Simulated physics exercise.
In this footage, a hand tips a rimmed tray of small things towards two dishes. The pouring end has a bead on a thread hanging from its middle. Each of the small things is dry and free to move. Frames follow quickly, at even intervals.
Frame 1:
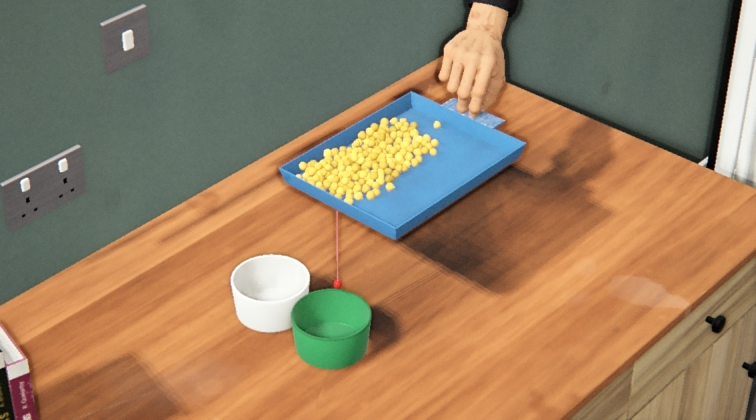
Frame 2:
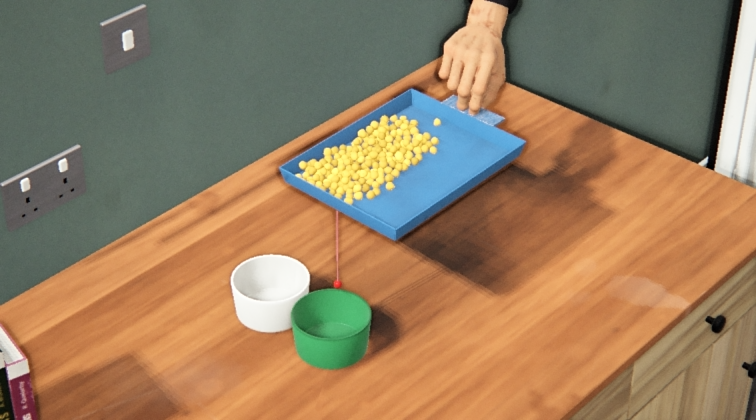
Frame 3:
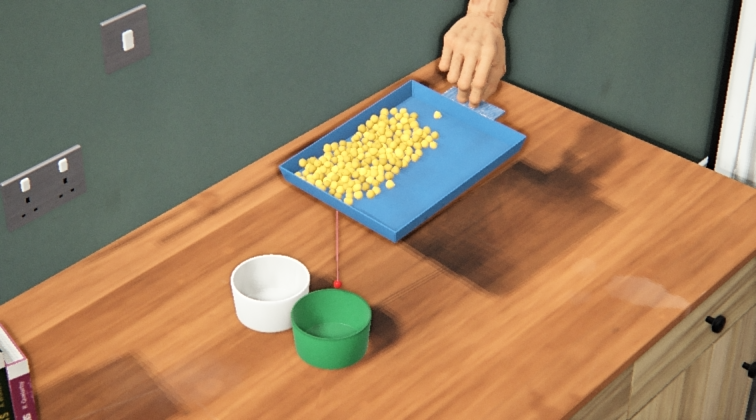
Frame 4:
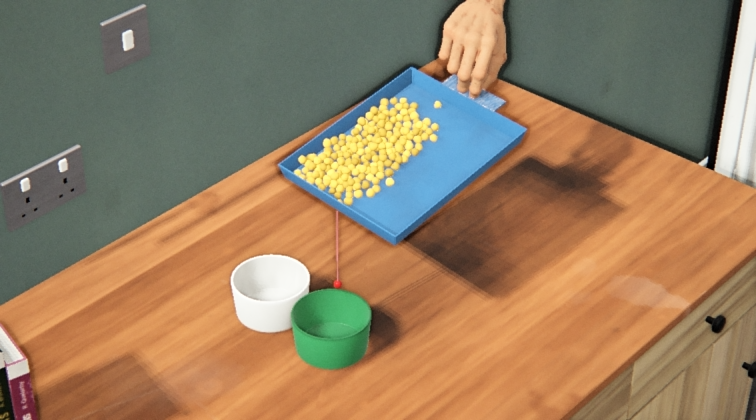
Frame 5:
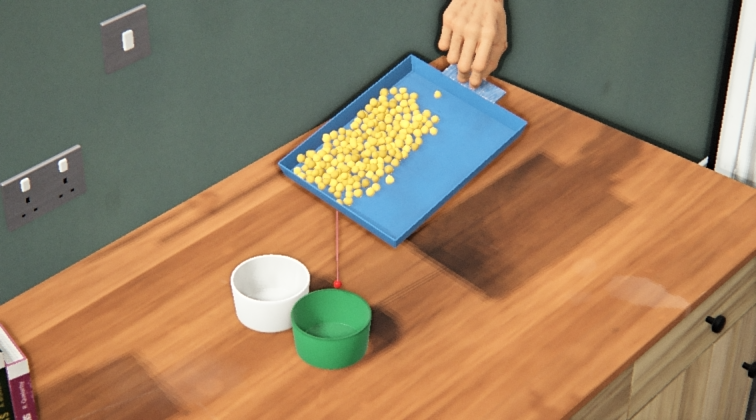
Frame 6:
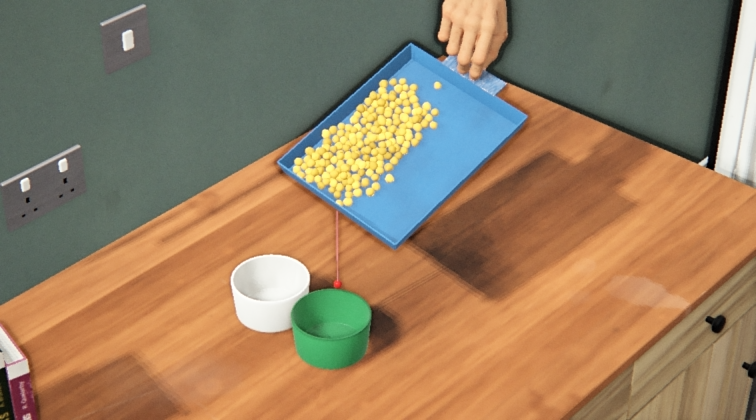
A blue tray of small yellow balls, gripped by a hand at its far end, tilted gradually more steeply above a wooden counter, while the white and green dishes below stayed still.
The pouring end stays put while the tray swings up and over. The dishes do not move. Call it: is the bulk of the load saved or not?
The bulk is not saved.
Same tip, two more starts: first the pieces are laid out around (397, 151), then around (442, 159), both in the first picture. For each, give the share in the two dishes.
Respectively 10 and 10 in a hundred.
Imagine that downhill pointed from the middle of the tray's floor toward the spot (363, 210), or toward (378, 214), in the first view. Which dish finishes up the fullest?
The first place favours the right of the two, the second the right of the two.
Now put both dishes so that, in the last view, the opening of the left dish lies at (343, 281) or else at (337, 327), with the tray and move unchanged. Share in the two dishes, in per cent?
Roughly 40% first, roughly 50% second.
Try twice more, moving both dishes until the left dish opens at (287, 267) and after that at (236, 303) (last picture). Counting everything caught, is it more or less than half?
In turn: The smaller part; less than half.
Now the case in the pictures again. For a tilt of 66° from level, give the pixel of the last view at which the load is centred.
In the last view, the load is centred near (376, 196).
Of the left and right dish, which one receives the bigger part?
Observation: The one at right.
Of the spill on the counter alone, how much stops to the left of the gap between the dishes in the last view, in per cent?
Close to 10 %.
Shortly afterwards, tray tipped steeply; all but a few on the tray; only a few outside both; a little in the air.
Next, tray tipped past a quarter turn; the bulk on the tray; only a few in the right dish; near a quarter outside both; only a few in the air.
Some moments later, tray tipped past a quarter turn; near a third in the right dish; only a few in the left dish; near two thirds outside both.
In the end, tray tipped past a quarter turn; near a third in the right dish; only a few in the left dish; near two thirds outside both.
